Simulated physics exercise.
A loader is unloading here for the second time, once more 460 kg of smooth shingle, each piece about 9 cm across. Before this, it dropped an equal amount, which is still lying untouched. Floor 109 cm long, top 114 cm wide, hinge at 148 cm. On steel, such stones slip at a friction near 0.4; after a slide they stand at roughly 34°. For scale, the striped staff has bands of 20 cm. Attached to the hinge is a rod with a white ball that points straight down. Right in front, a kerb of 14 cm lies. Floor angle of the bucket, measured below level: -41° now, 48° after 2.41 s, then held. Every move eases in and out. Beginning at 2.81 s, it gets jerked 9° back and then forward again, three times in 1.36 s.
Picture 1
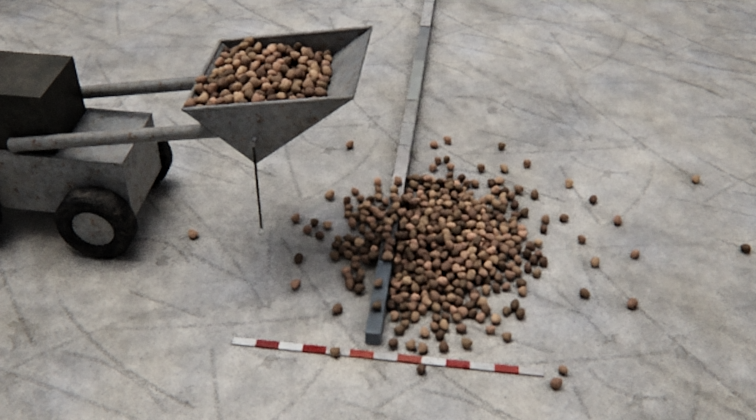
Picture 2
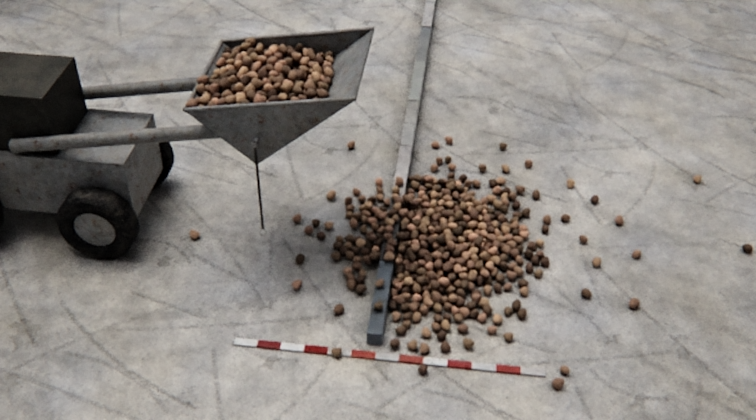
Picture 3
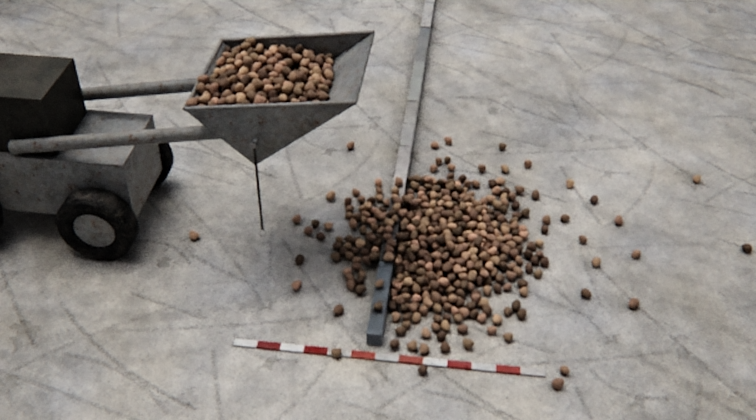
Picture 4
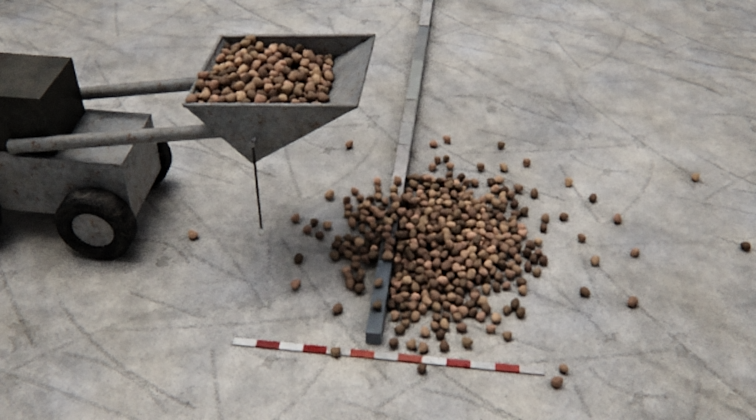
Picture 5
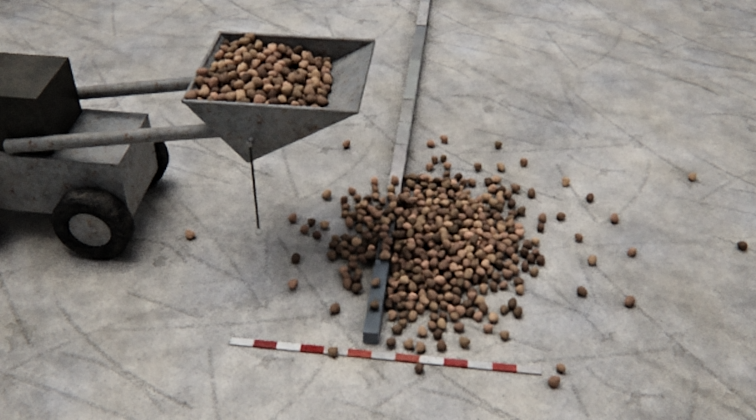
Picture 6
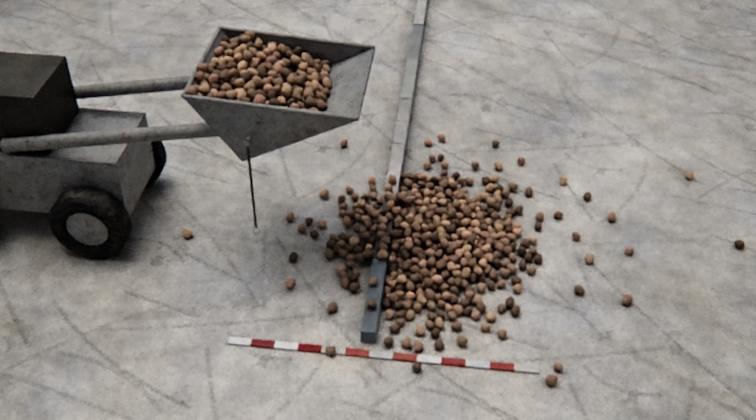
A bucket on a dark grey loader is at the upper left of a scuffed, pale grey floor, seen from above at an angle. It holds rounded brown stones above a thin dark rod, while more stones lie heaped across a grey kerb at centre right, behind a red-and-white staff. The bucket slowly tilts, its right lip dipping slightly, its stones staying inside, as the view drifts very faintly.
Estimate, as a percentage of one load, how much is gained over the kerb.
Some 32 per cent is added.
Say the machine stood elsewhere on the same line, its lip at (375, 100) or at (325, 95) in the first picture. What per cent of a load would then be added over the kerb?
First place: Roughly 55 %; second place: Roughly 10 %.
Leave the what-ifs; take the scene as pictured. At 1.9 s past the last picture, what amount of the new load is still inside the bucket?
Estimate: 0 % remaining inside, roughly.
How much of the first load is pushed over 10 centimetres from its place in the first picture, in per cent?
Close to 10 in a hundred of them.
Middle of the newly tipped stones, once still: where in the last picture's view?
I'd point to about (369, 226).
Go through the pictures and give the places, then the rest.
Lip at (353, 97), floor tilted -41°, highest stones at (260, 60). The earlier load is highest near (403, 226), 19 cm above ground level, 16 % on this side of the kerb, 84 % over the kerb, in the first picture.
The bucket is at -40°, its lip at (355, 99); the top of the load is at (256, 57), in the second picture.
The bucket is at -39°, its lip at (356, 102); the top of the load is at (252, 58), in the third picture.
The bucket is at -36°, its lip at (358, 106); the top of the load is at (242, 55), in the fourth picture.
The bucket is at -32°, its lip at (358, 112); the top of the load is at (241, 53), in the fifth picture.
Lip at (358, 119), floor tilted -27°, highest stones at (239, 51), in the sixth picture.
Then, 1.2 s after the last picture the floor is at 34°; in per cent of one load, 88 in the bucket, 28 on this side of the kerb, 84 over the kerb; the foremost stones are at (632, 233).
Then, 1.9 s after the last picture the floor is at 48°; in per cent of one load, 2 in the bucket, 87 on this side of the kerb, 111 over the kerb; the foremost stones are at (632, 233).
Then, 4.0 s after the last picture the floor is at 48°; in per cent of one load, 0 in the bucket, 84 on this side of the kerb, 116 over the kerb; the foremost stones are at (636, 252).
Then, 6.8 s after the last picture the floor is at 48°; in per cent of one load, 0 in the bucket, 84 on this side of the kerb, 116 over the kerb; the foremost stones are at (636, 252). Net gain over the kerb, 32.
